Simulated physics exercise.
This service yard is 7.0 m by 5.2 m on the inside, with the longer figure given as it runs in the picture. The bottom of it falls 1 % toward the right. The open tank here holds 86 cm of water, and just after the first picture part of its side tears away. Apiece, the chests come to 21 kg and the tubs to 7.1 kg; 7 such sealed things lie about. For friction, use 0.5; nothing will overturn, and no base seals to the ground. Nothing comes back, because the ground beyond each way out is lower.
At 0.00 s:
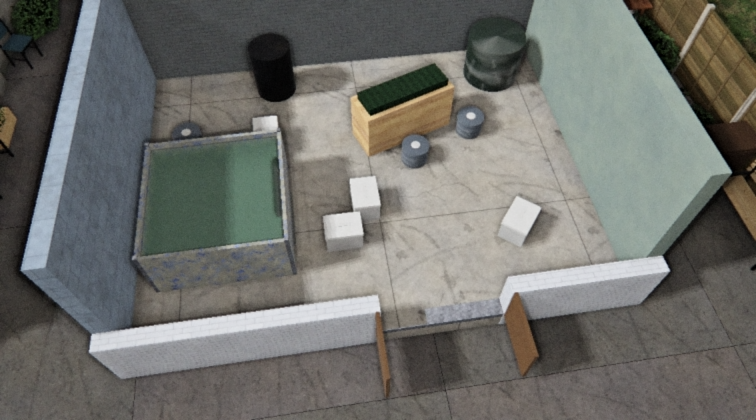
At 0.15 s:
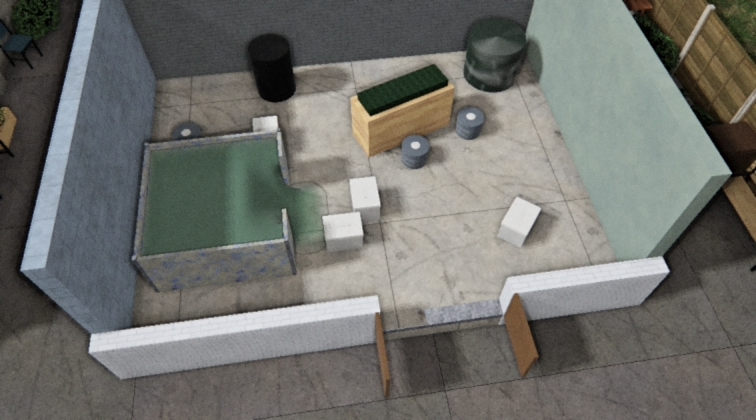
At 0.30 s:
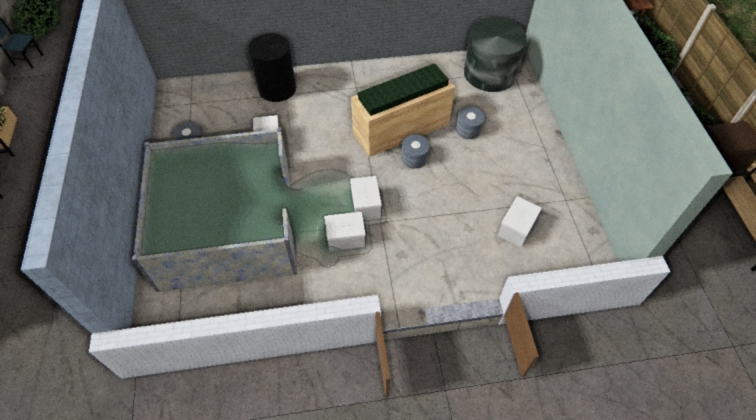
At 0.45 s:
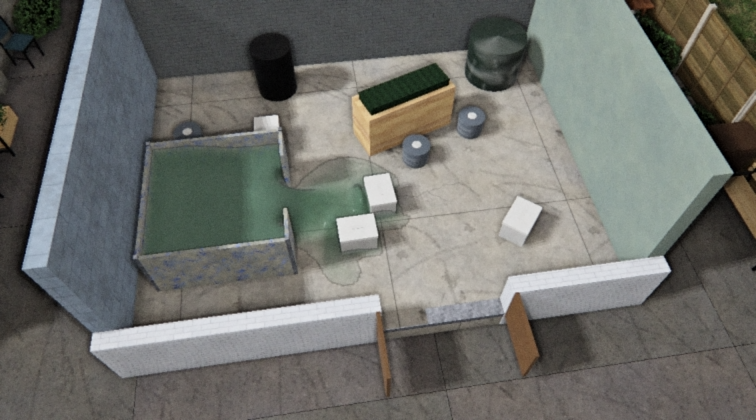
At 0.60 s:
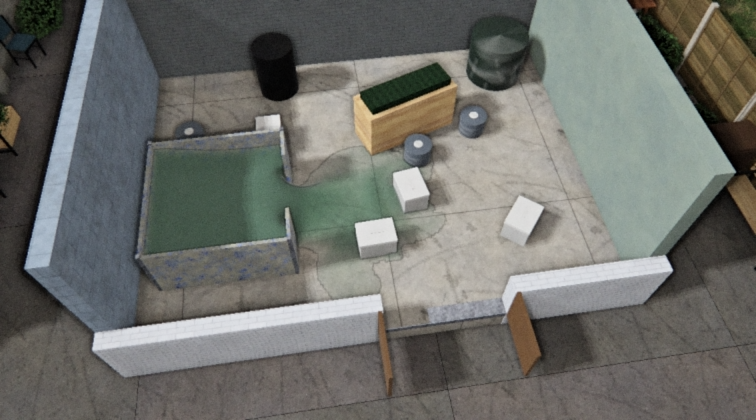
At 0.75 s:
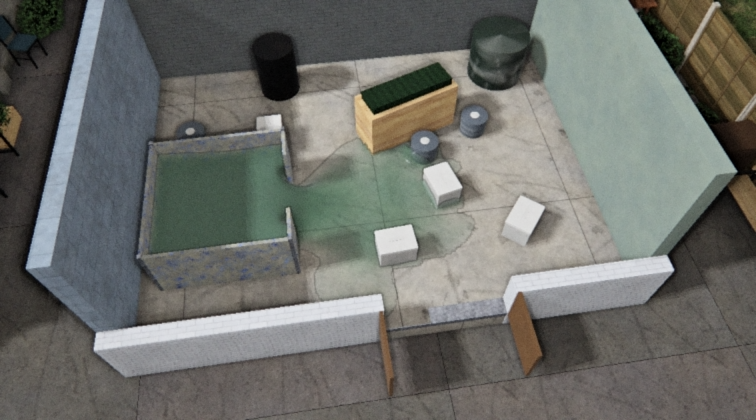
Green water poured through a gap in the right side of the square tank and spread across the yard floor, pushing two white blocks to the right, and a small grey tub shifted slightly afterward.
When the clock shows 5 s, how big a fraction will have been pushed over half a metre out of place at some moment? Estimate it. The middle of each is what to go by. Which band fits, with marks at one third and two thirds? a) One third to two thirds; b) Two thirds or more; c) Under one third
(b) Two thirds or more.
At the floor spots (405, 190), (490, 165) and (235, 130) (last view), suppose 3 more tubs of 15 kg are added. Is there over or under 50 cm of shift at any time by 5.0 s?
In the order asked: Above the mark; above the mark; below the mark.
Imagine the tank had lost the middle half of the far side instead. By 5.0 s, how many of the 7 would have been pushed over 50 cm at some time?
You'd get 2 in that case.
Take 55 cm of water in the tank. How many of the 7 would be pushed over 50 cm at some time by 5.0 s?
I count 5 of them in that case.
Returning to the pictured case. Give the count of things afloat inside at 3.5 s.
Answer: 4.
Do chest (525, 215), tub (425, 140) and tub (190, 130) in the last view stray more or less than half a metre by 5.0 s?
One by one: Above the line; above the line; below the line.
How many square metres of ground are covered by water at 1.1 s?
I'd estimate close to 14 m2.
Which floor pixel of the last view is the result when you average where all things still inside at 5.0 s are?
Around (415, 136).
After 1.1 s 3 of 7 are over 50 cm from their spots; 0 afloat.
After 2.2 s 5 of 7 are over 50 cm from their spots; 4 afloat.
After 3.5 s 4 of 7 are over 50 cm from their spots; 4 afloat.
After 5.0 s 5 of 7 are over 50 cm from their spots, and 5 have been at some point; 4 afloat.
